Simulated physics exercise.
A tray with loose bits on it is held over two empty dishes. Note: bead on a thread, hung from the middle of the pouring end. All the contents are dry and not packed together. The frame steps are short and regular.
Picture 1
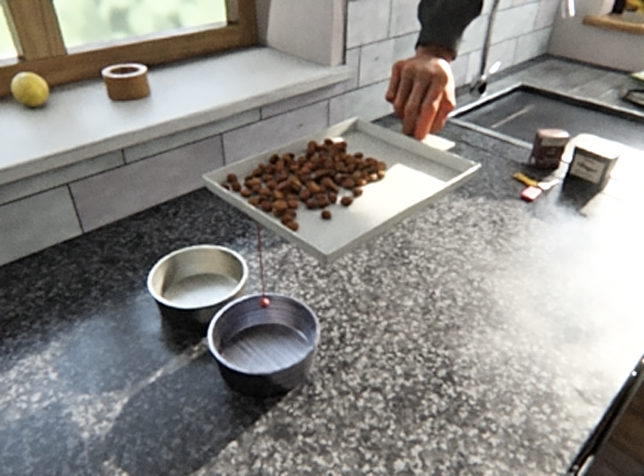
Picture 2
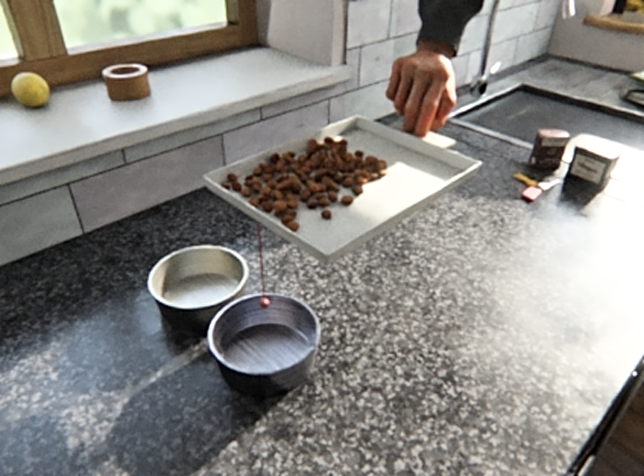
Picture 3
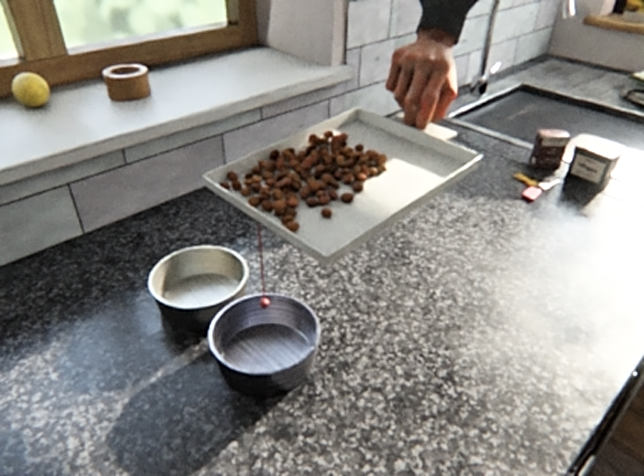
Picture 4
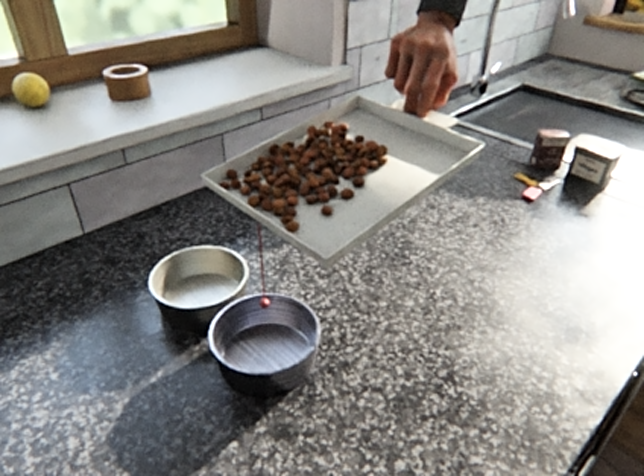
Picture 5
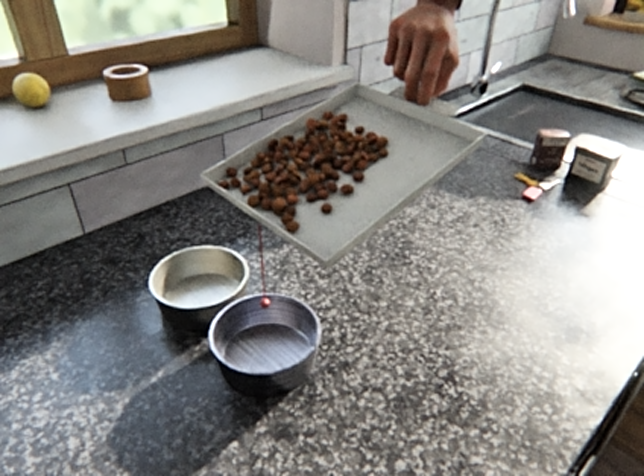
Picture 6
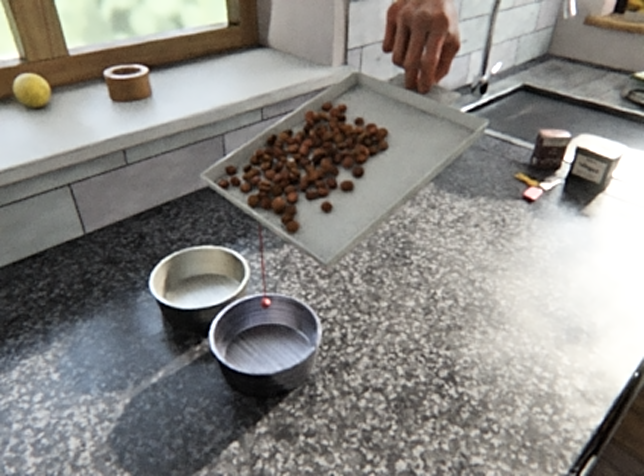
On a speckled dark grey kitchen counter beside a window, seen from above at an angle by a still camera, sunlight glares at the right. A hand holds a pale tray of brown kibble above two round metal dishes, a red bead hanging on a thread, with a yellow ball and brown ring on the sill. The hand rises, steadily tilting the tray towards the viewer.
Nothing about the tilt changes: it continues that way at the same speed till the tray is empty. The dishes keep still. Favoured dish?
Right.
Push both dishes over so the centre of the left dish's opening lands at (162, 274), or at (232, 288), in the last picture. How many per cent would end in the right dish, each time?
First try: Roughly 50 per cent; second try: Roughly 50 per cent.
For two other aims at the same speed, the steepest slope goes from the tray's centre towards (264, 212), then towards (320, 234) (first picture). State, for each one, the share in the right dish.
For the first it's near 30 %, for the second near 30 %.
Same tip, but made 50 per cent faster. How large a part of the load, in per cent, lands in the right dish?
About 50 per cent.
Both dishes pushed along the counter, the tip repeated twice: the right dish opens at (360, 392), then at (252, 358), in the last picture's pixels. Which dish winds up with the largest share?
The dish to the left, then the dish to the right.
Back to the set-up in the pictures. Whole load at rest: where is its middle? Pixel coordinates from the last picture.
Once nothing moves, the middle sits near (259, 370).
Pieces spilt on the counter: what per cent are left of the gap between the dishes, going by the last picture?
It works out at some 60 percent.
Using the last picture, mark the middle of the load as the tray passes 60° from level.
Its middle sits at about pixel (271, 197).
Soon, tray tipped steeply; all on the tray.
A while on, tray tipped right over; about a third on the tray; about a quarter in the right dish; a small part outside both; about a third in the air.
Towards the end, tray tipped past a quarter turn; about two thirds in the right dish; about a third outside both.
Finally, tray tipped past a quarter turn; about two thirds in the right dish; none in the left dish; about a third outside both.
